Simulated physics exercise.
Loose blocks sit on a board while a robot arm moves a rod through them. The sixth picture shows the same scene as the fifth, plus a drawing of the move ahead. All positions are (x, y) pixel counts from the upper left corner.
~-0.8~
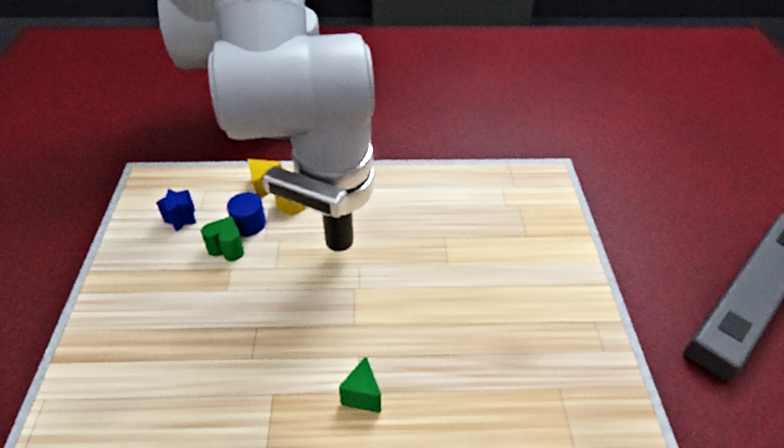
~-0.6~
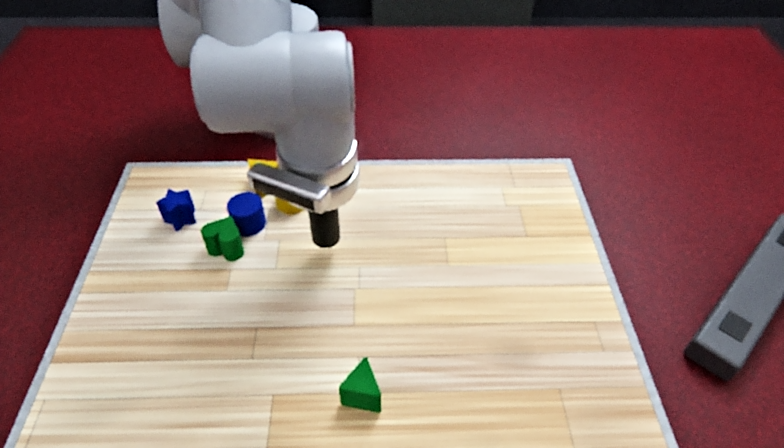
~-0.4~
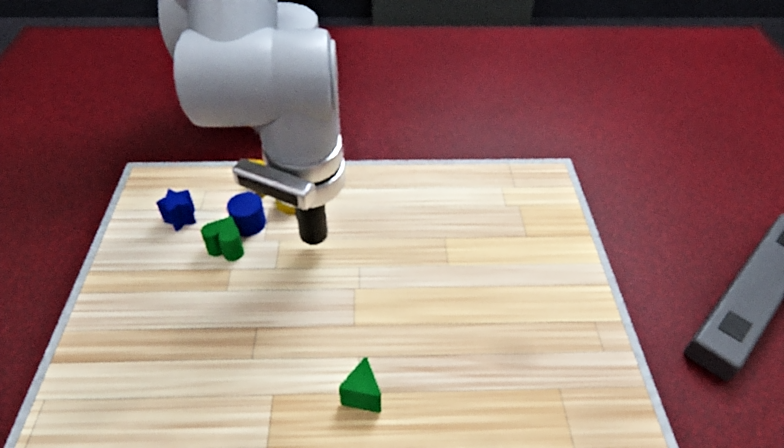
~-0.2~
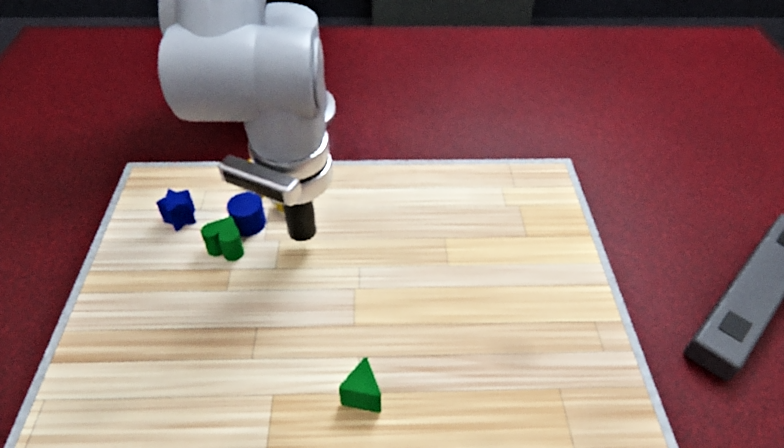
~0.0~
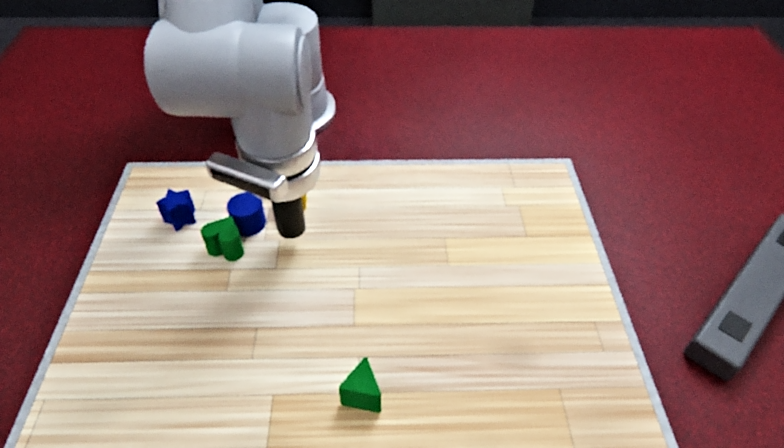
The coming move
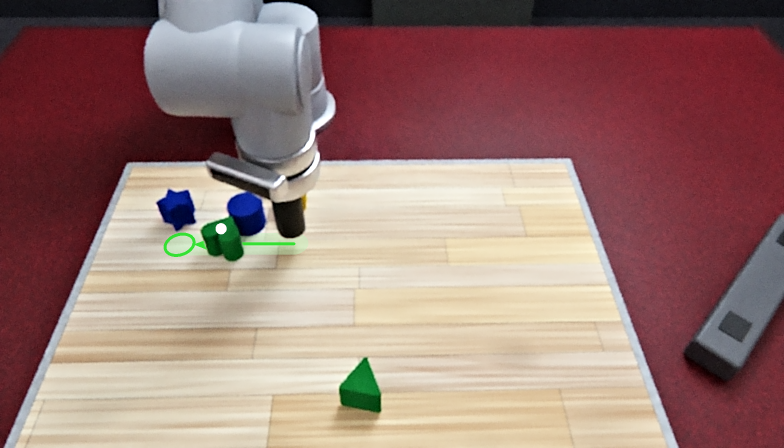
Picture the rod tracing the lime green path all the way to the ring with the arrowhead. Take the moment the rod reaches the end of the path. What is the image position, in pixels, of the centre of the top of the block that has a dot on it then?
At the end it should sit near (149, 244).
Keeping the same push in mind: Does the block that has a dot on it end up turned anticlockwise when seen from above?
I'd say yes.
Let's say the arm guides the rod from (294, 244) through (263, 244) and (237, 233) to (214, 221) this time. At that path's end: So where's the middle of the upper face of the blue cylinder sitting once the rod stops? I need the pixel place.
The middle of its top is at (226, 181).
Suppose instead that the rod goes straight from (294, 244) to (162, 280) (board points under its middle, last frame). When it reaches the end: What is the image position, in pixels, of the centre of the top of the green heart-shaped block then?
Top centre: (186, 229).
Path on the board, straight from (294, 244) to (180, 245); the dot is on the green heart-shaped block.
The first path, step by step. One third of the way, rod (252, 229); blue cylinder (242, 202).
Two thirds of the way, rod (212, 229); green heart-shaped block (182, 235); blue cylinder (238, 201).
At the end, rod (173, 229); blue star block in place; green heart-shaped block (149, 244), turned 35° anticlockwise; blue cylinder (238, 201).
